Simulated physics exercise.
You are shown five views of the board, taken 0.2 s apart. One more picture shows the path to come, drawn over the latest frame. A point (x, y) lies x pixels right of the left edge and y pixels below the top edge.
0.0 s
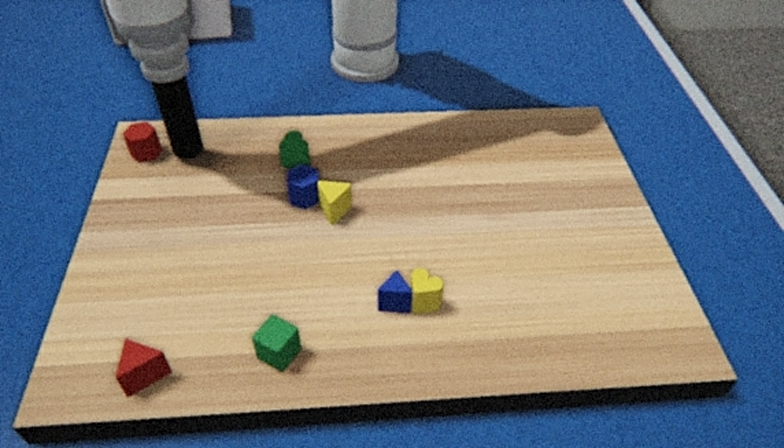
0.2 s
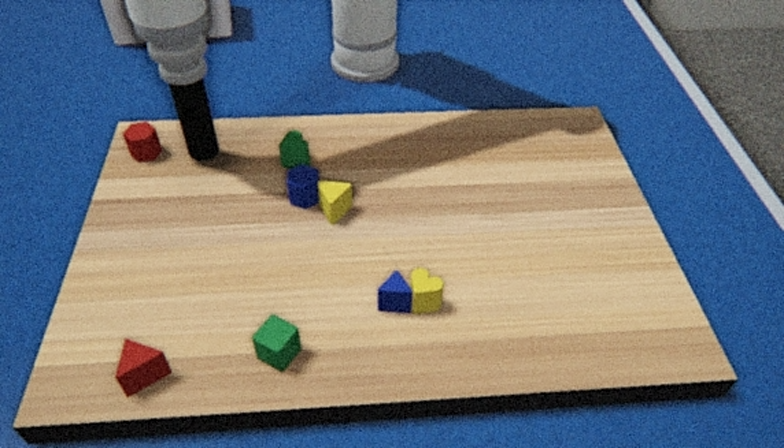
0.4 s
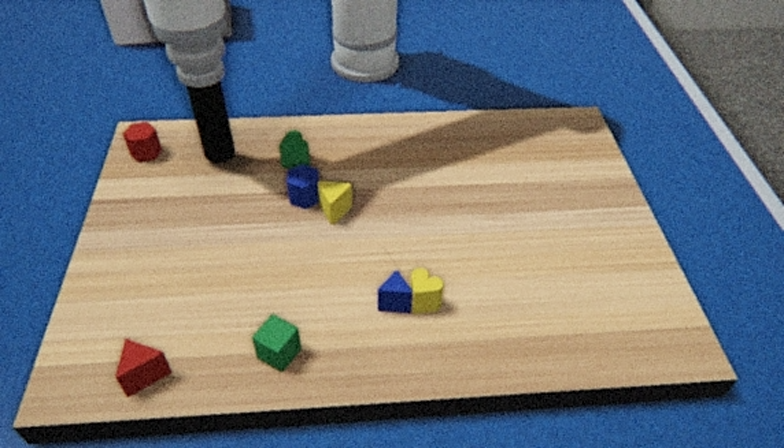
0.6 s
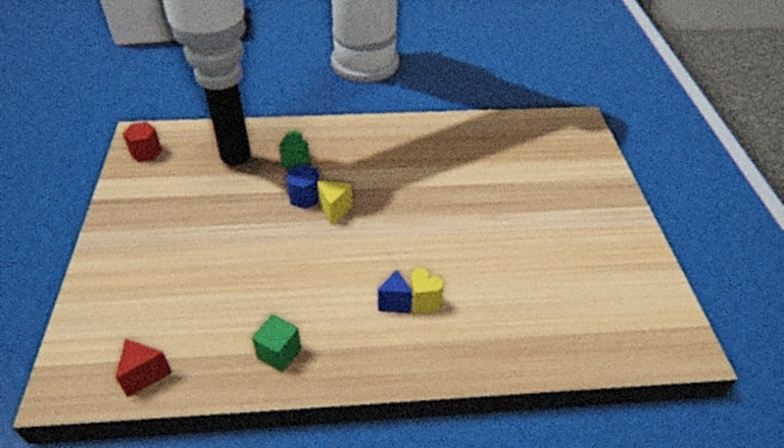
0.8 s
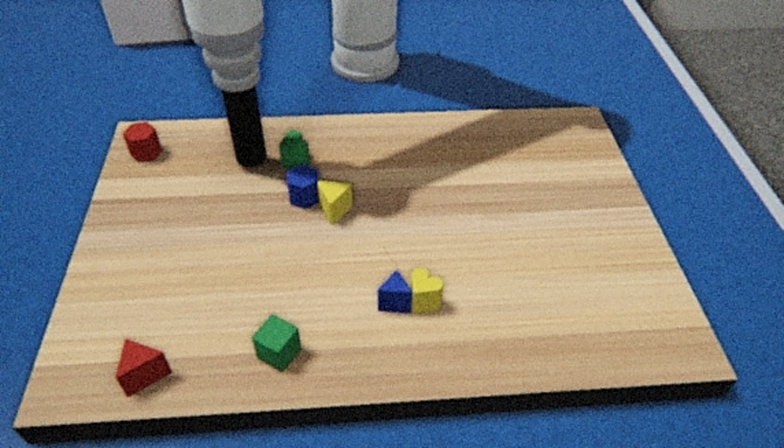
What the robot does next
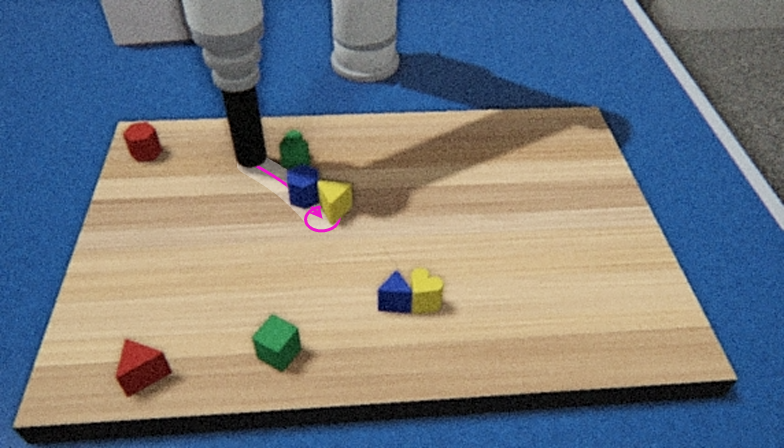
A robot arm with a black peg slid slowly to the right along the back of a wooden board, nearing the green, blue and yellow blocks, while all the colored blocks stayed still.
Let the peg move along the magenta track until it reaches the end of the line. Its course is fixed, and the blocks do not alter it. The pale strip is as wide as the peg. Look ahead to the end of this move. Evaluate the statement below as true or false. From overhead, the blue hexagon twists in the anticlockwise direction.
That claim is true.
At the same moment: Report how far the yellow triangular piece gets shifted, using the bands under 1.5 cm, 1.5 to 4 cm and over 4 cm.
Moves over 4 cm.
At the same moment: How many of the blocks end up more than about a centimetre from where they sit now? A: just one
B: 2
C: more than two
B - 2.
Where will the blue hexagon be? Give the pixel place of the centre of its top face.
Its top middle will sit at (354, 200).
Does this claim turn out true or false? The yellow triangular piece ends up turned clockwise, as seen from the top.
Answer: True.
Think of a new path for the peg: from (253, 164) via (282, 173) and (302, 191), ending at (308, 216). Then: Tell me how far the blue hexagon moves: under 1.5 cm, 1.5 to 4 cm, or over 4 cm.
It is going to finish beyond 4 cm from where it is now.
The line goes from (253, 164) over (278, 179) and (301, 197) to (322, 219).
What follows on the original path. One third of the way, peg at (278, 174); nothing pushed yet.
Two thirds of the way, peg at (301, 192); blue hexagon at (328, 185), turned 40° anticlockwise; yellow triangular piece at (351, 196), turned 45° clockwise.
At the end, peg at (322, 213); green heart-shaped block unmoved; blue hexagon at (354, 200), turned 55° anticlockwise; yellow triangular piece at (381, 207), turned 25° clockwise.
